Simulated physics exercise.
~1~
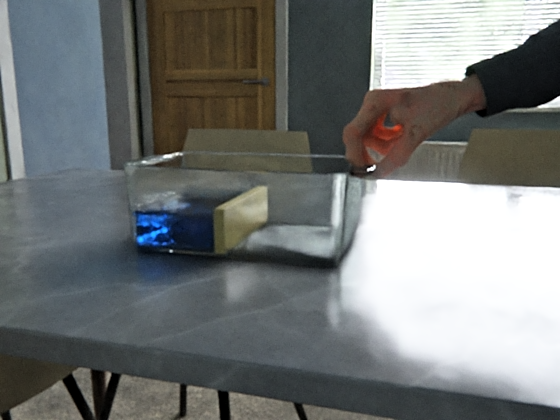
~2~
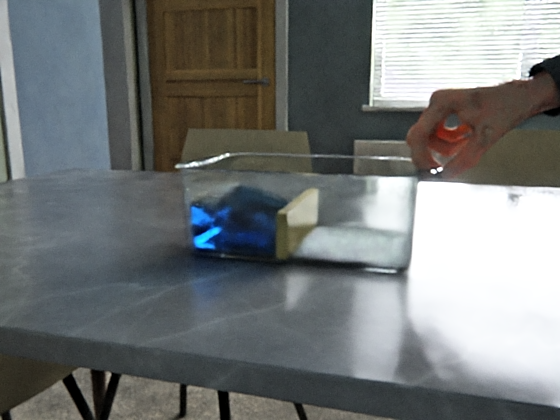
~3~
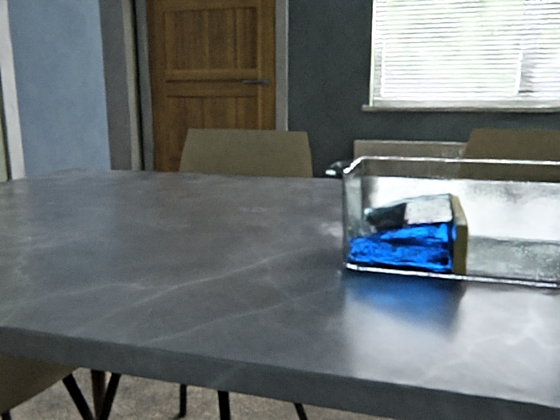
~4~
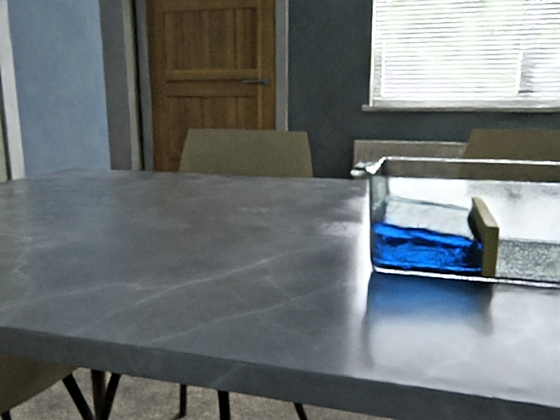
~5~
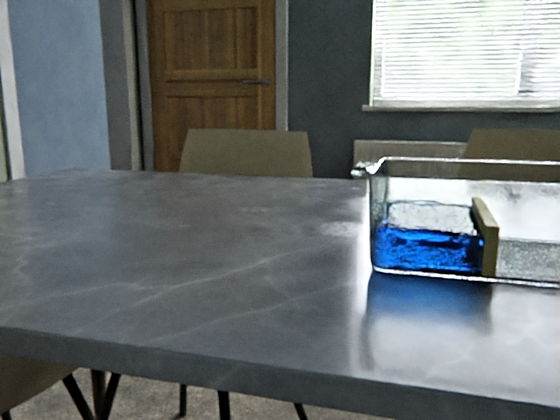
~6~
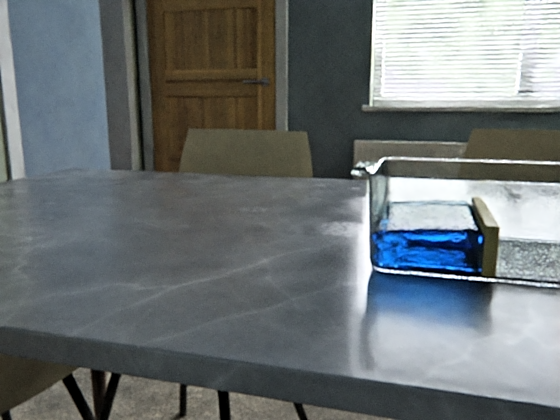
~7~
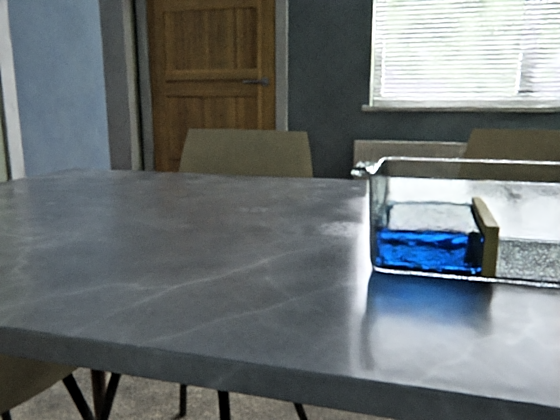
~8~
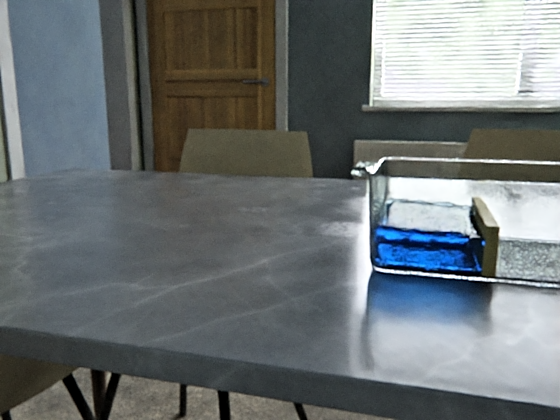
The video shows a hand pulling a clear container of blue liquid, held left of a low upright divider, rightward across a gray table. The liquid sloshes as the container moves, then settles after it stops near the right edge of view, with nearly all still left of the divider.
